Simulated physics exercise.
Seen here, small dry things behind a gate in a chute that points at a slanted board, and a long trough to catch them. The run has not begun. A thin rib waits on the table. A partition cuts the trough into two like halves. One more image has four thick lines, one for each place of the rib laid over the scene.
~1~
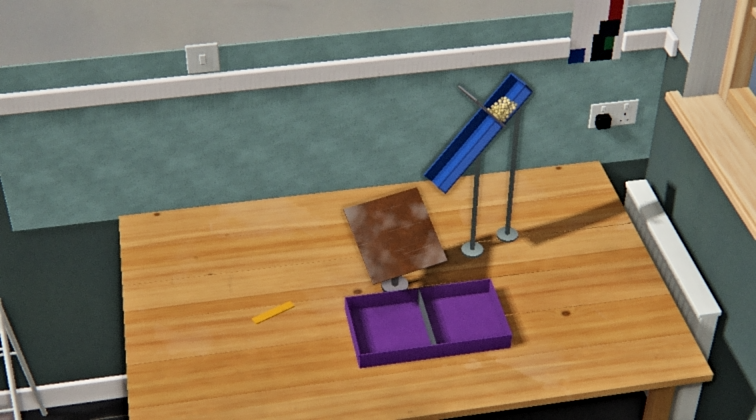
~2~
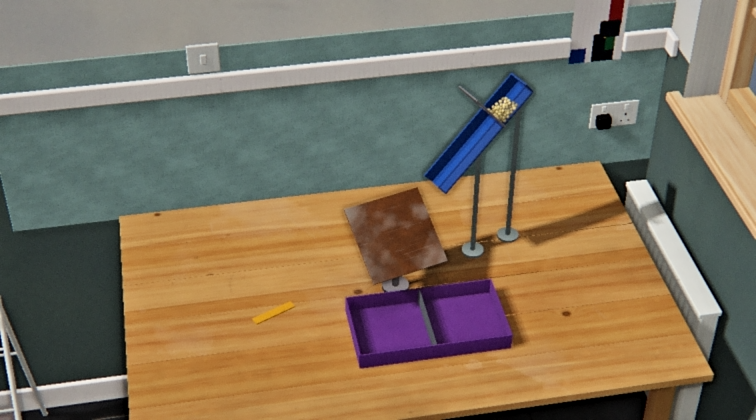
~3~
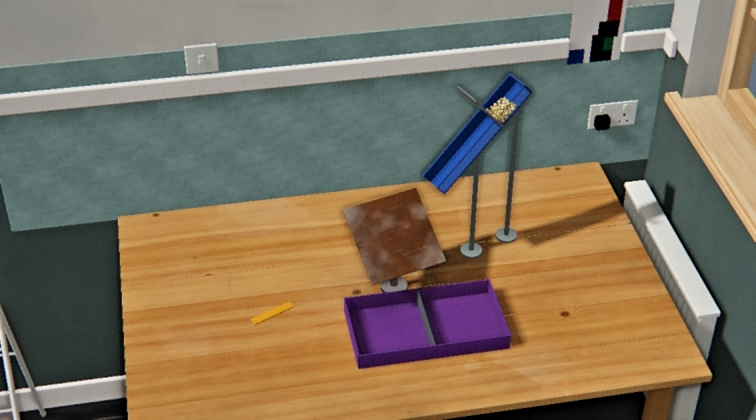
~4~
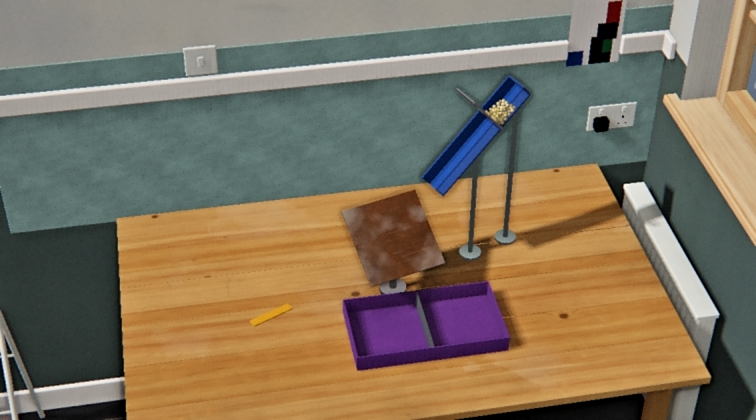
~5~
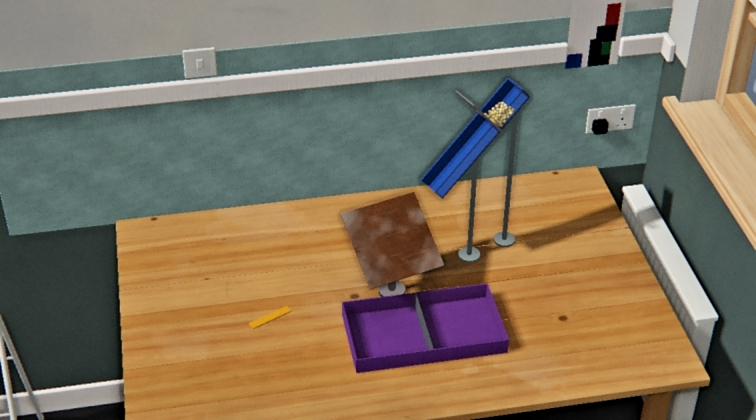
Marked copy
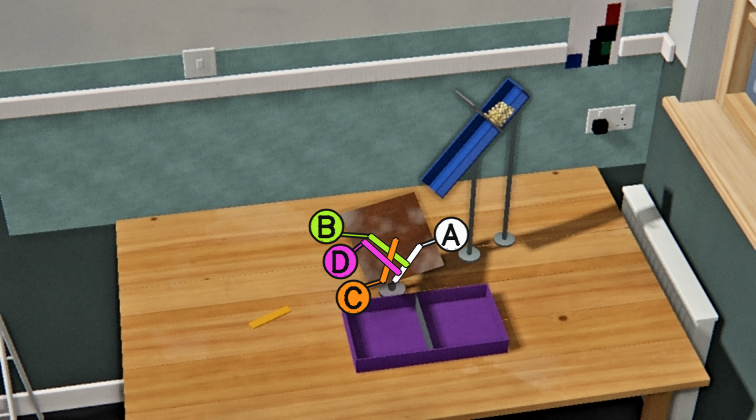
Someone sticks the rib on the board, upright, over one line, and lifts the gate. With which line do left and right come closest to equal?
Take D.
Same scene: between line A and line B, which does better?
Here it is line B.
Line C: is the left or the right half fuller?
Left.
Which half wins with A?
The left half.
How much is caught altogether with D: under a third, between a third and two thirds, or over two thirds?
Line D gives over two thirds.
On the marked copy, line A from (419, 246) to (395, 280); line B from (370, 236) to (406, 264); line C from (395, 240) to (383, 280); line D from (364, 242) to (398, 272).
If A is chosen, of what is caught, nearly all in the left half, a stray few in the right.
If B is chosen, of what is caught, about a quarter in the left half, most in the right.
If C is chosen, of what is caught, most in the left half, a small part in the right.
If D is chosen, of what is caught, about half in the left half, about half in the right.
